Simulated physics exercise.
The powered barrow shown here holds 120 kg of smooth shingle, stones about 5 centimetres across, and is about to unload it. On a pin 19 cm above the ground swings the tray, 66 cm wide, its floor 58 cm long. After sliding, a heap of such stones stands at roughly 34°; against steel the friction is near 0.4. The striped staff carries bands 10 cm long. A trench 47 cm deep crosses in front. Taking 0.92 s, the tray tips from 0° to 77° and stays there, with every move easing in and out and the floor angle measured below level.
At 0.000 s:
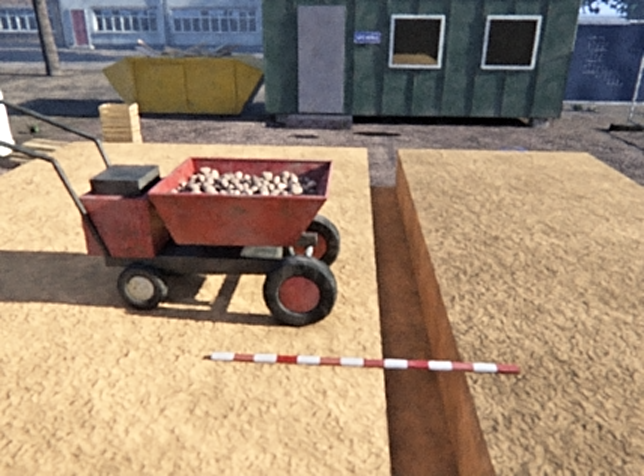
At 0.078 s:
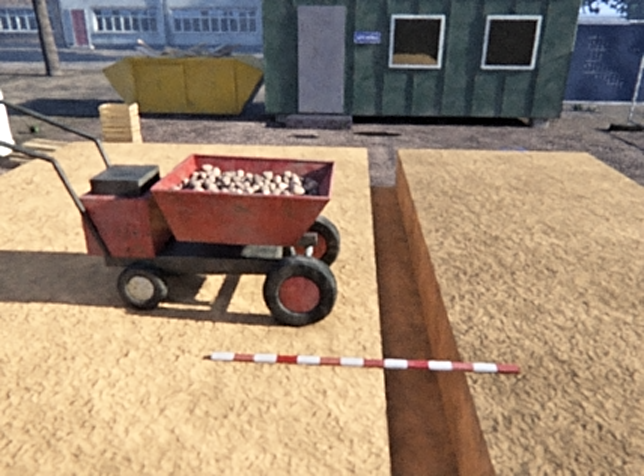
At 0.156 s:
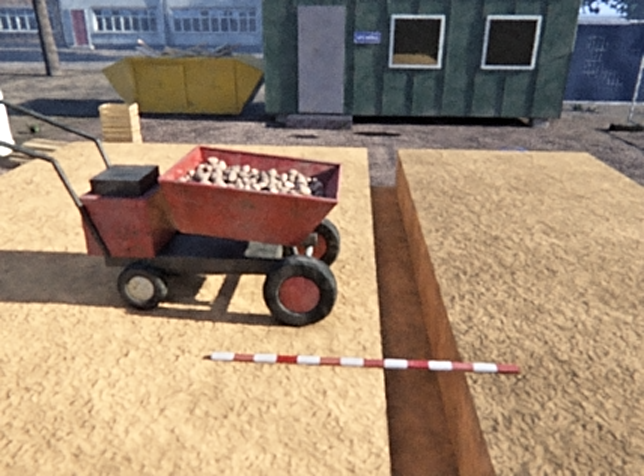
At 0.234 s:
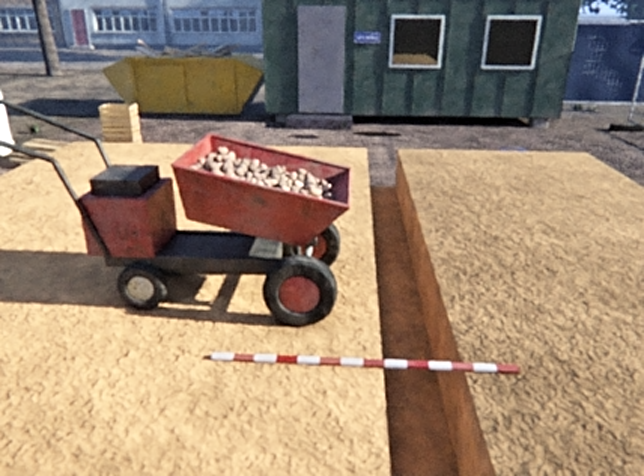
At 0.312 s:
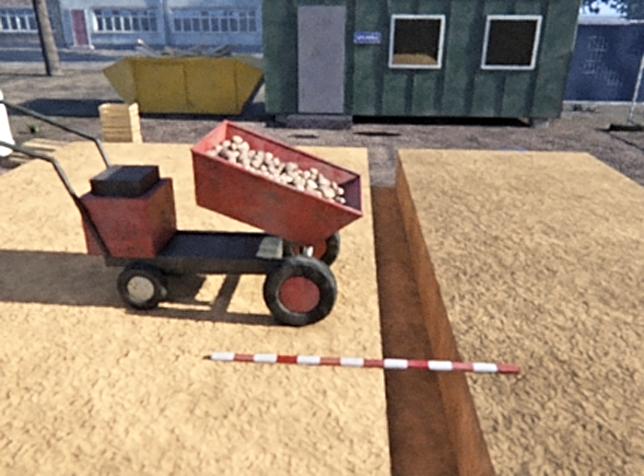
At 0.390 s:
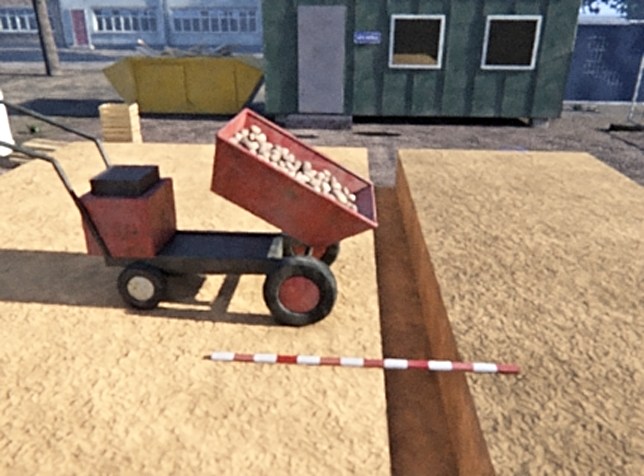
Red powered barrow tilting its tray of pale rounded stones steadily down to the right beside a trench in sandy ground.
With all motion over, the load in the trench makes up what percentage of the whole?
It makes up about 62 percent of the whole load.
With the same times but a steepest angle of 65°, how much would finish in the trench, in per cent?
Around 55 per cent would finish in the trench.
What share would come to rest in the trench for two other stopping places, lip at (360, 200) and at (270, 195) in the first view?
Near 20 and near 95 percent.
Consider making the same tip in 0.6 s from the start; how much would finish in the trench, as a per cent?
Roughly 50 per cent.
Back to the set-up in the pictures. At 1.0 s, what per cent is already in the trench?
Some 35 per cent.
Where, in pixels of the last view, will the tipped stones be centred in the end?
(427, 353).
After 0.7 s the floor is at 65°; 100 % in the tray; the foremost stones are at (399, 246).
After 1.0 s the floor is at 77°; 47 % in the tray, 33 % in the trench, 21 % past the trench; the foremost stones are at (495, 300).
After 1.4 s the floor is at 77°; 12 % in the tray, 50 % in the trench, 38 % past the trench; the foremost stones are at (606, 296).
After 3.3 s the floor is at 77°; 0 % in the tray, 62 % in the trench, 38 % past the trench; the foremost stones are past the picture's edge.
